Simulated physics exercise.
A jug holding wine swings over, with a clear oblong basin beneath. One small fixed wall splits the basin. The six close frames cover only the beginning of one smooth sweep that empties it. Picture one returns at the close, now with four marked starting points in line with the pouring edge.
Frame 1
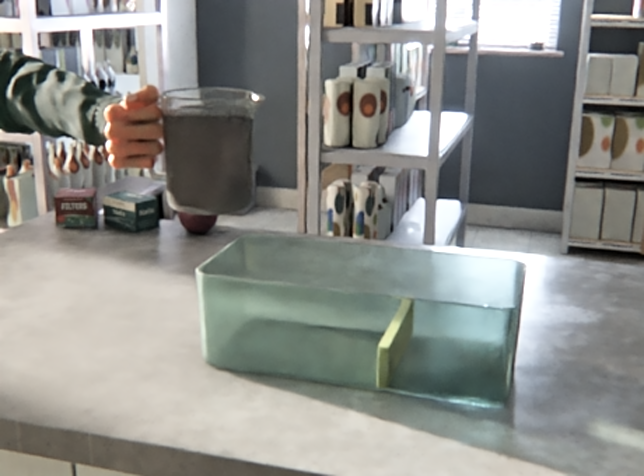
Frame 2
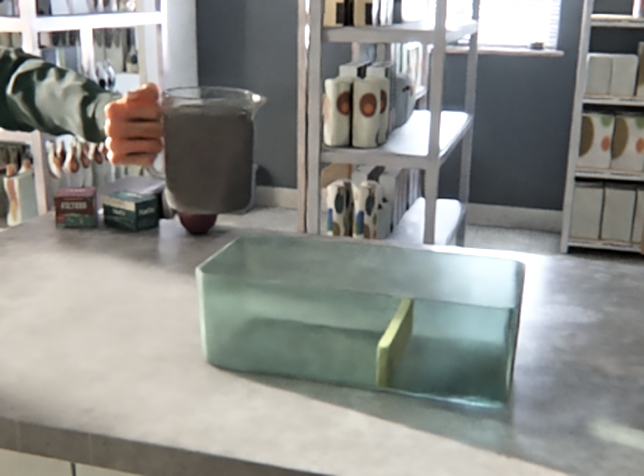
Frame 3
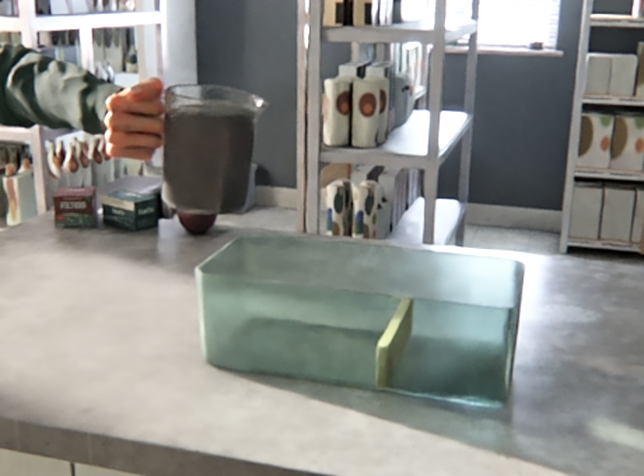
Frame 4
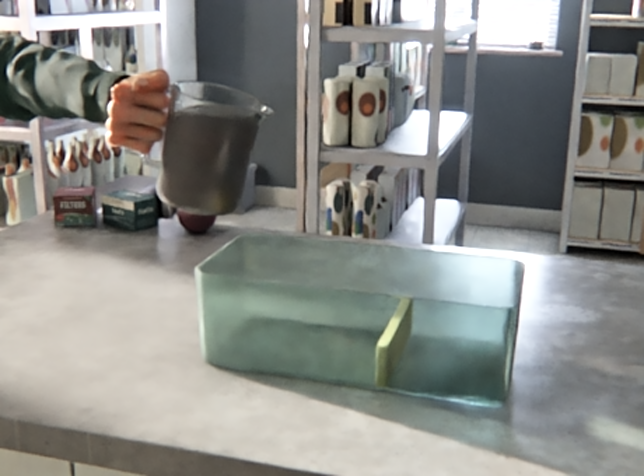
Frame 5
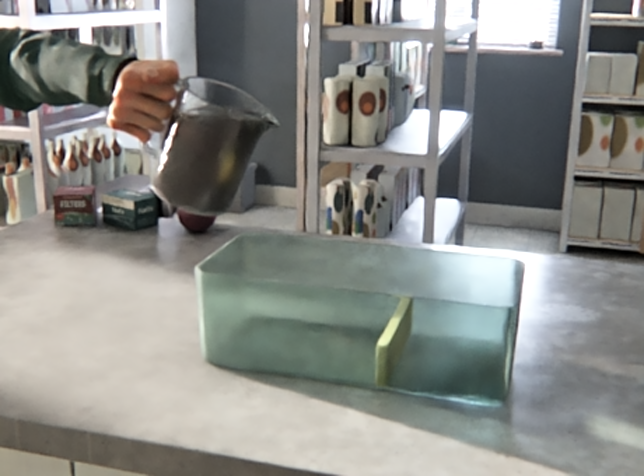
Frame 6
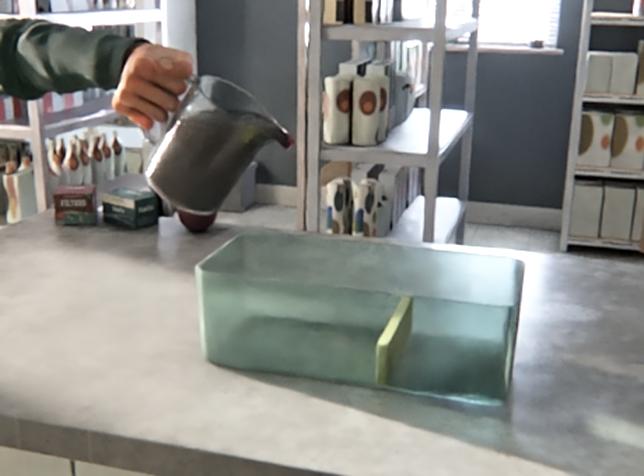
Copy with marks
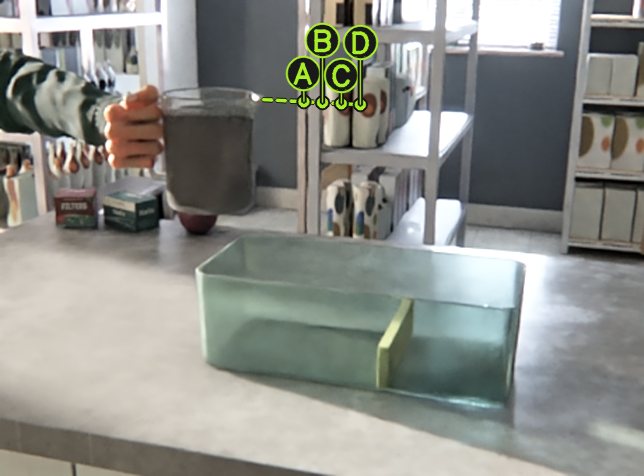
A hand holding a glass jug of dark liquid above a counter tilted it steadily to the right, over a clear oblong basin with a yellowish divider, until the liquid just reached past the lip.
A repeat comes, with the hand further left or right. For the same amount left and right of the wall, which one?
C.
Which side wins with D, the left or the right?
The right one.
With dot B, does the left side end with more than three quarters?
Yes.
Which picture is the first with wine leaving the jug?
In picture 6.
On the marked copy, A at (303, 101); B at (322, 102); C at (341, 103); D at (360, 104).
Choosing A, about 95 % ends left of the wall and 3 % right of it.
Choosing B, about 84 % ends left of the wall and 14 % right of it.
Choosing C, about 48 % ends left of the wall and 52 % right of it.
Choosing D, about 17 % ends left of the wall and 82 % right of it.
